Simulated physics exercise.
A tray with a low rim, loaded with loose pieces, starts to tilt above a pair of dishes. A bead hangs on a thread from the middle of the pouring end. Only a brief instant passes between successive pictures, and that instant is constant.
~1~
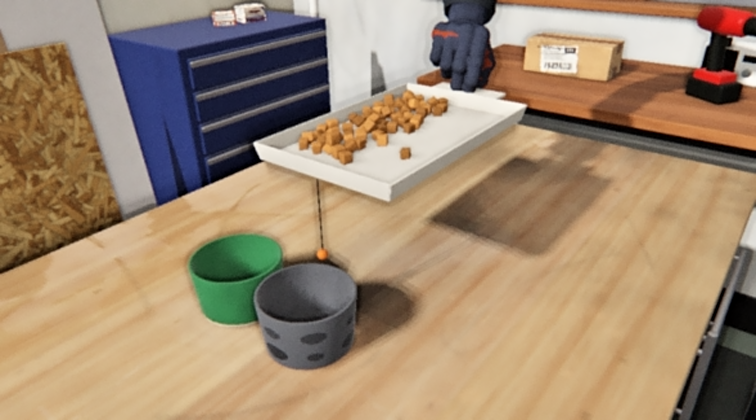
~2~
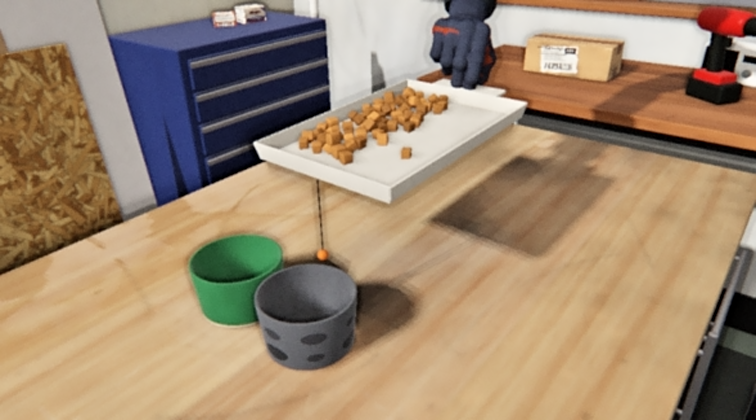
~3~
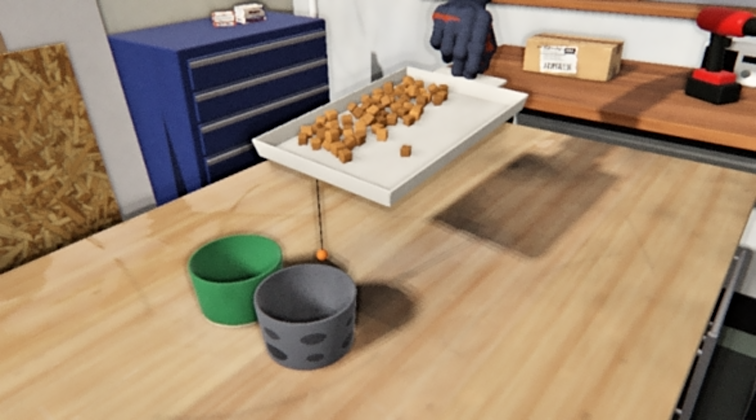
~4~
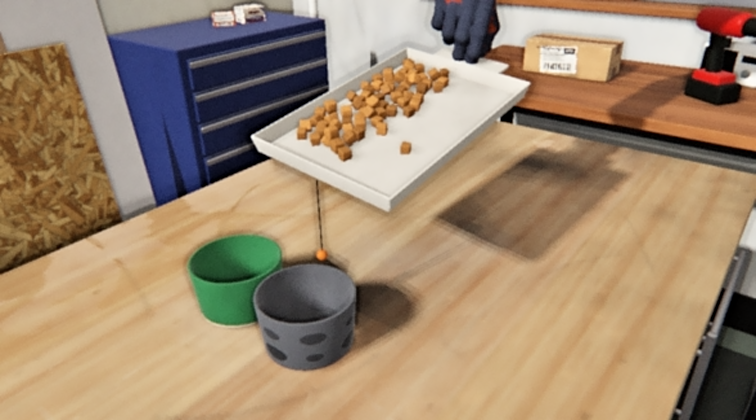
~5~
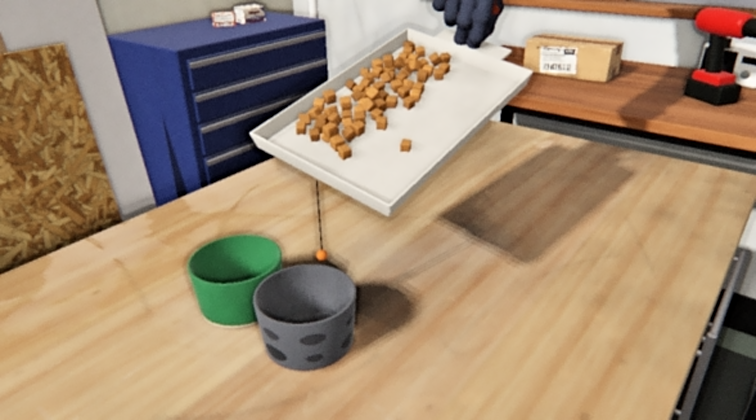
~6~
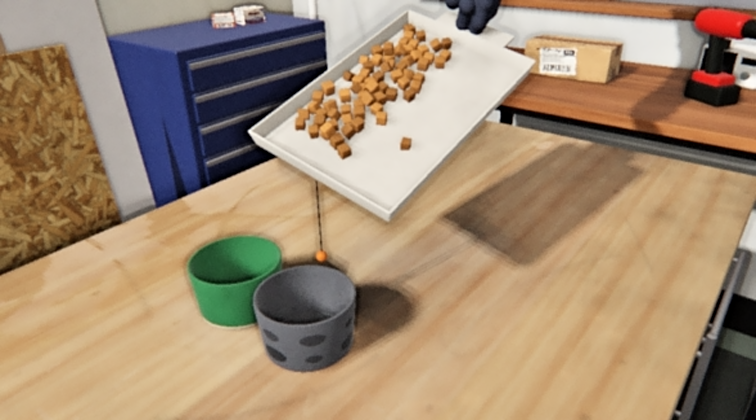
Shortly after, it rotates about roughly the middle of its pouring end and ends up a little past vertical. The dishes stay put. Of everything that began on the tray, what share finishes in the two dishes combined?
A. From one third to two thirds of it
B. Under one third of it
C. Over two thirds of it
Under one third of it (B).
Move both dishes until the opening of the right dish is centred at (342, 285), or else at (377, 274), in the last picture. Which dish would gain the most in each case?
The one on the right side first, then the one on the right side.
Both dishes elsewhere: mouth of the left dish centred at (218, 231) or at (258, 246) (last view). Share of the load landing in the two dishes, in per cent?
You'd get near 0 per cent and afterwards near 10 per cent.
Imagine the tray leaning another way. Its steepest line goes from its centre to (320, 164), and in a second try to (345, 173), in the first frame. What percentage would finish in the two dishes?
Respectively 90 % and 60 %.
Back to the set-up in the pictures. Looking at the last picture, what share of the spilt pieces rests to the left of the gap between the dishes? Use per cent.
Around 10 per cent, I reckon.
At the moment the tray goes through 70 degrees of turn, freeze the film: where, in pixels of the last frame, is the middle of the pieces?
I'd put the middle of the pieces at roughly (387, 176).
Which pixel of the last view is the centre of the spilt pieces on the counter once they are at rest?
Roughly at (408, 367).
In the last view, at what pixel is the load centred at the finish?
(388, 363).
Shortly afterwards, tray tipped steeply; the bulk on the tray; a little in the air.
Next, tray tipped past a quarter turn; near a quarter on the tray; near a quarter in the right dish; near half outside both; a little in the air.
Some moments later, tray tipped past a quarter turn; near a quarter in the right dish; the bulk outside both.
In the end, tray tipped past a quarter turn; near a quarter in the right dish; none at all in the left dish; the bulk outside both.
